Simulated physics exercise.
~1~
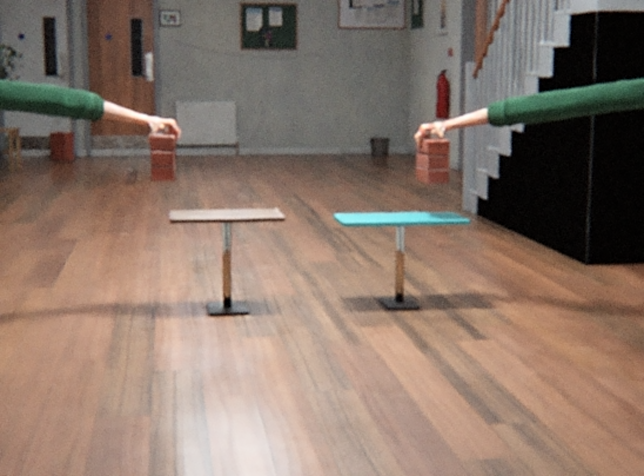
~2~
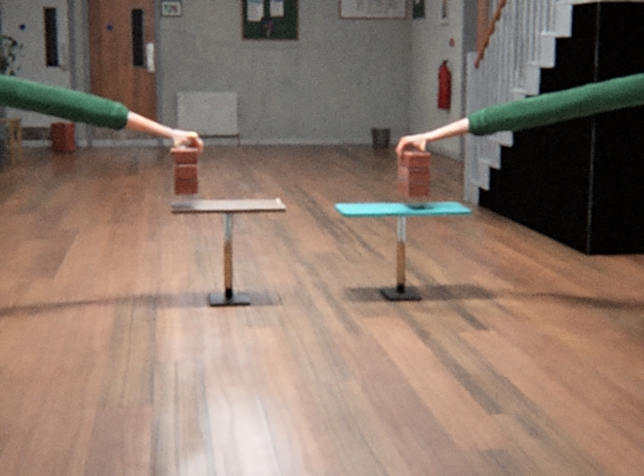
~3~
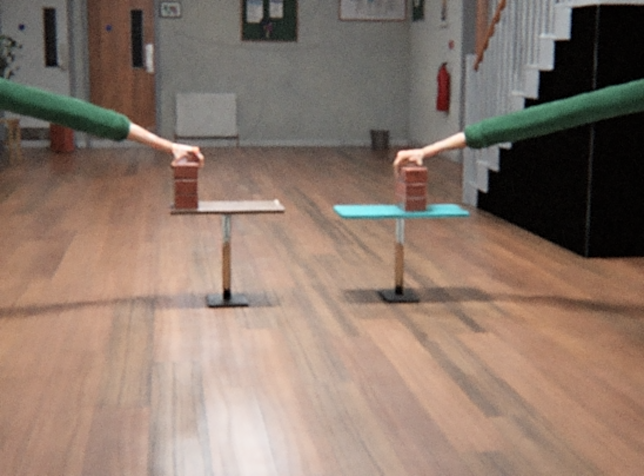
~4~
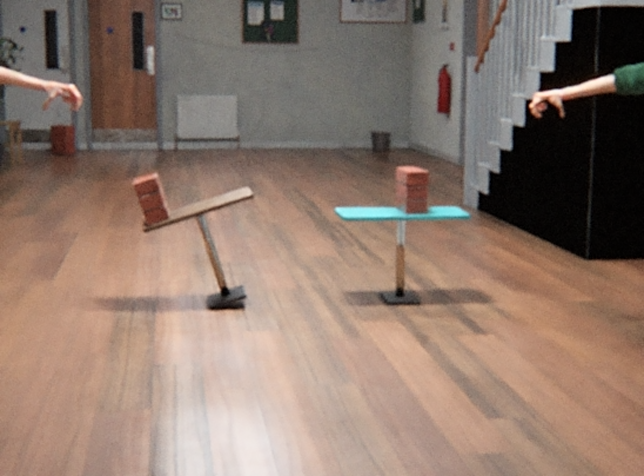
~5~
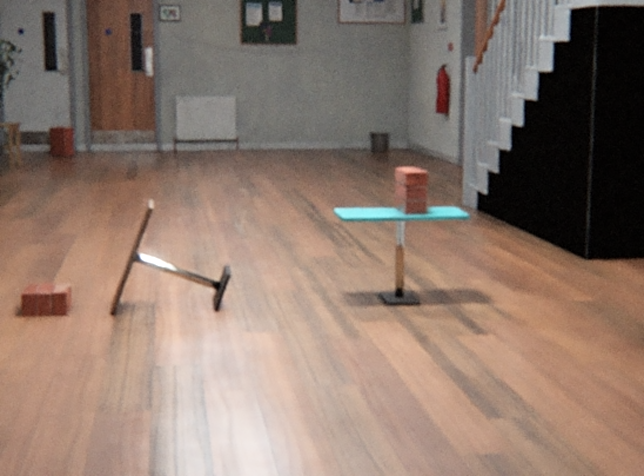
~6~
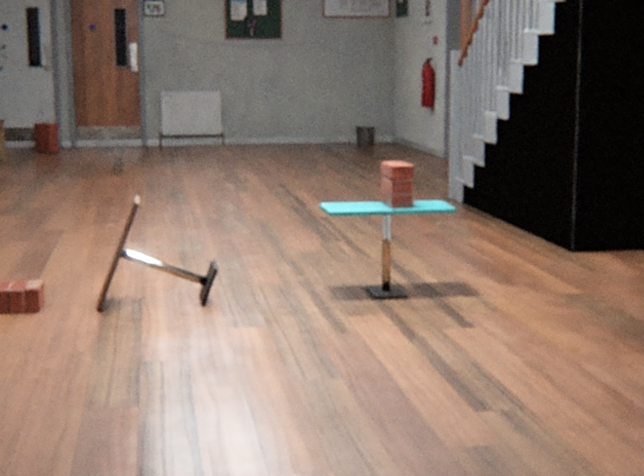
The footage shows two hands lowering stacks of reddish bricks onto a brown stand and a turquoise stand, then letting go and withdrawing. The brown stand tips left, spilling its bricks onto the floor and ending toppled, while the turquoise stand stays upright with its bricks on top.
